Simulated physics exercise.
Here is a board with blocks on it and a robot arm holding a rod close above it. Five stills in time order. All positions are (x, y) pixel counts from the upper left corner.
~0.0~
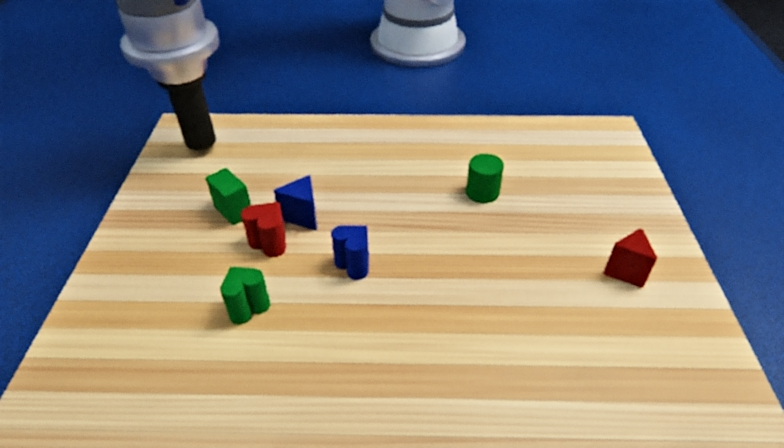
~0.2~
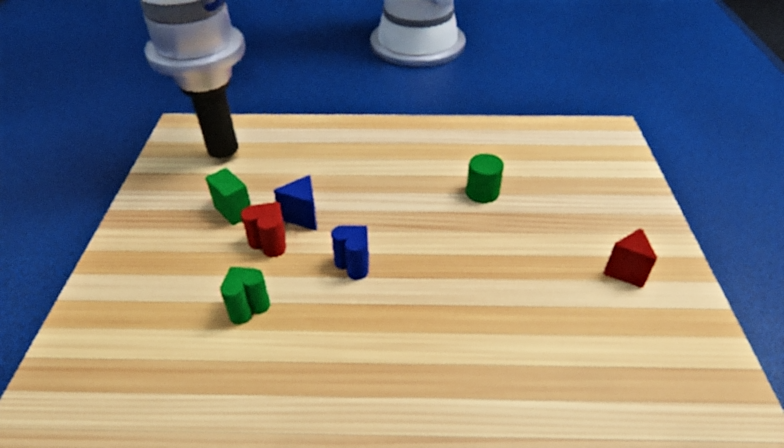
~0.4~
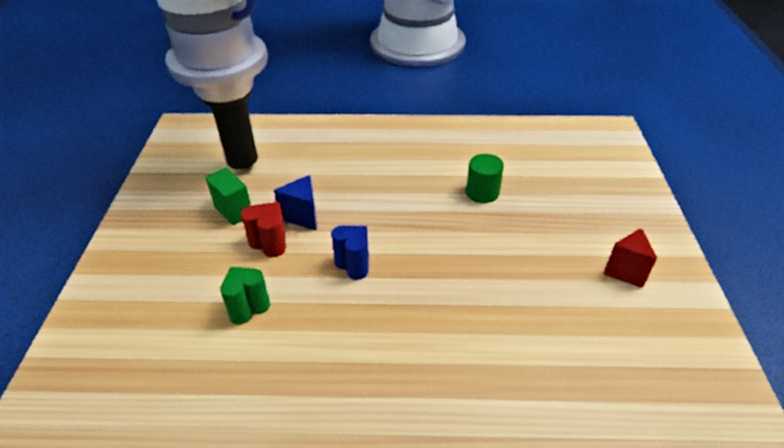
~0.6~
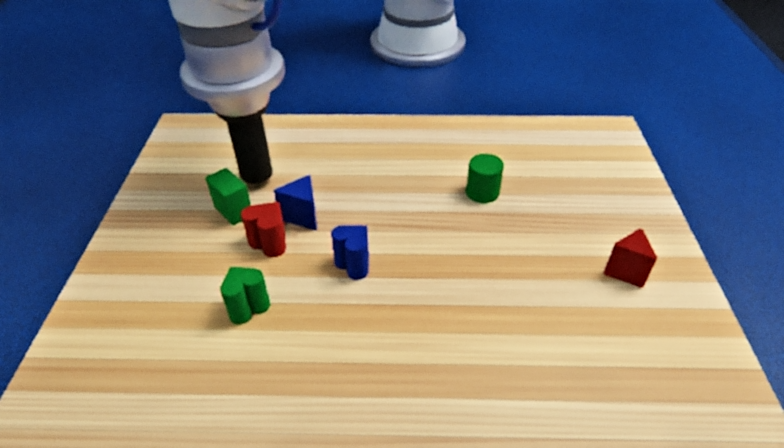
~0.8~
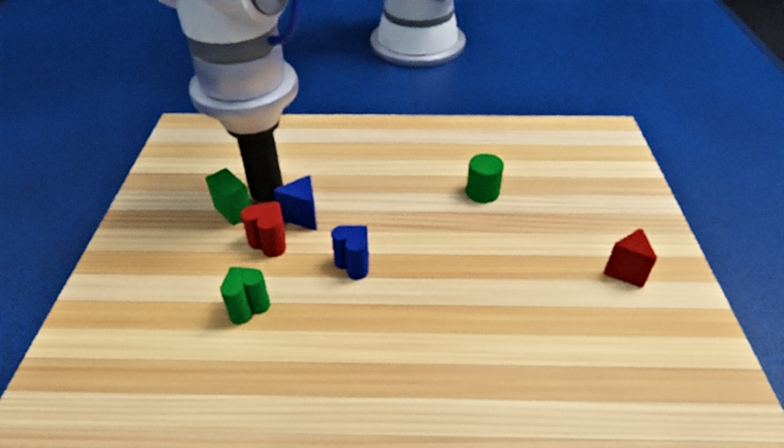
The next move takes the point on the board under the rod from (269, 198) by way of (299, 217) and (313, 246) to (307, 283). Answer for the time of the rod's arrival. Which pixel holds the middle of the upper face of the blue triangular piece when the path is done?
At (344, 214).
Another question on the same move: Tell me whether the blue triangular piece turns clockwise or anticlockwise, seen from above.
It swings round anticlockwise.
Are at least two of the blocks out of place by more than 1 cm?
Final answer: No.
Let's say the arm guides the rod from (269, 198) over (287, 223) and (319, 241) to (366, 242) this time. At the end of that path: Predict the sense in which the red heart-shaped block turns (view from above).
It turns clockwise.
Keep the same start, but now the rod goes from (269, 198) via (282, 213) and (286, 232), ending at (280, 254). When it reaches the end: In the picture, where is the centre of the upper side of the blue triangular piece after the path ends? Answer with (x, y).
Its top face will be centred at roughly (313, 198).
What follows on the original path. One third of the way, rod (298, 209); blue triangular piece (320, 198), turned 25° anticlockwise.
Two thirds of the way, rod (312, 240); blue triangular piece (343, 214), turned 55° anticlockwise.
At the end, rod (305, 275); red heart-shaped block still; blue triangular piece (344, 214), turned 55° anticlockwise; blue heart-shaped block (354, 237).
